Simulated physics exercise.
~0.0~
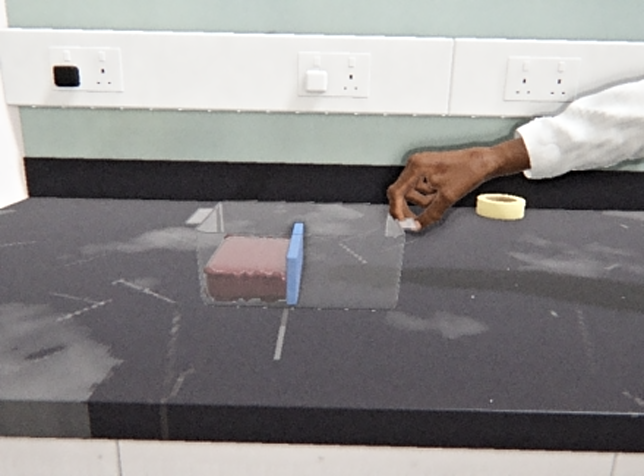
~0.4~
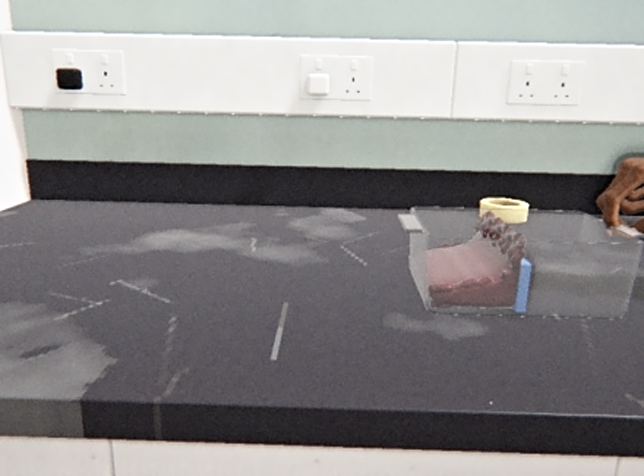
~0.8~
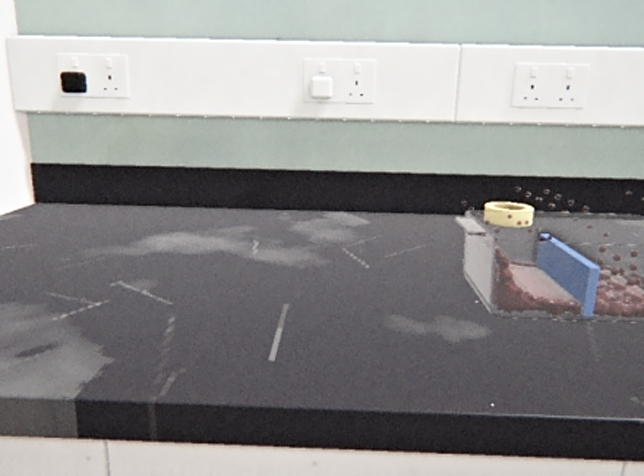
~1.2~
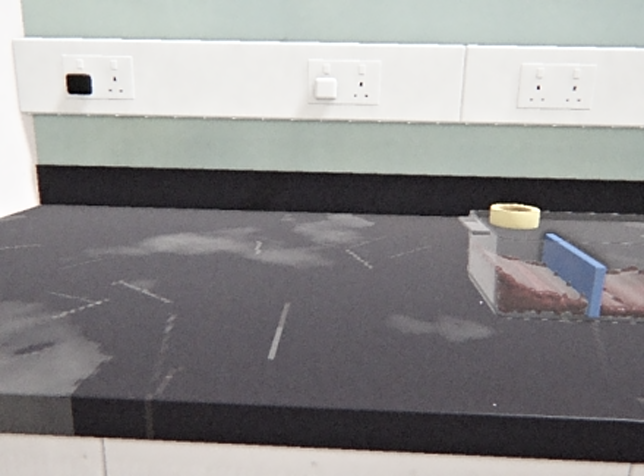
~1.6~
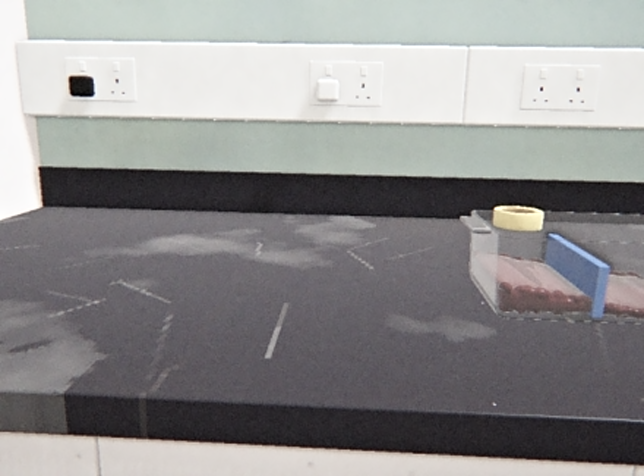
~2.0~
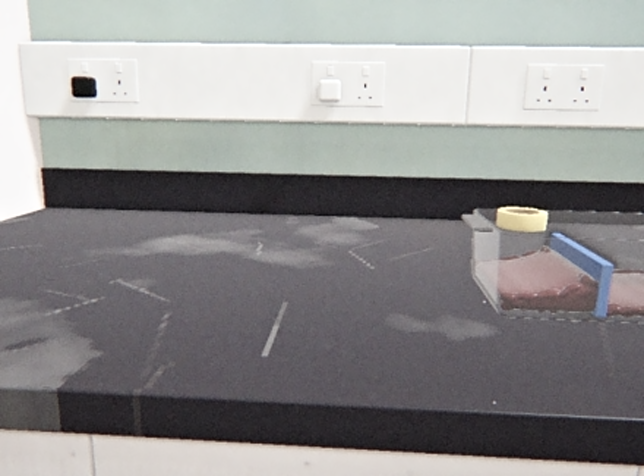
A hand pulls a clear tub right, and dark red liquid sloshes over its blue divider.
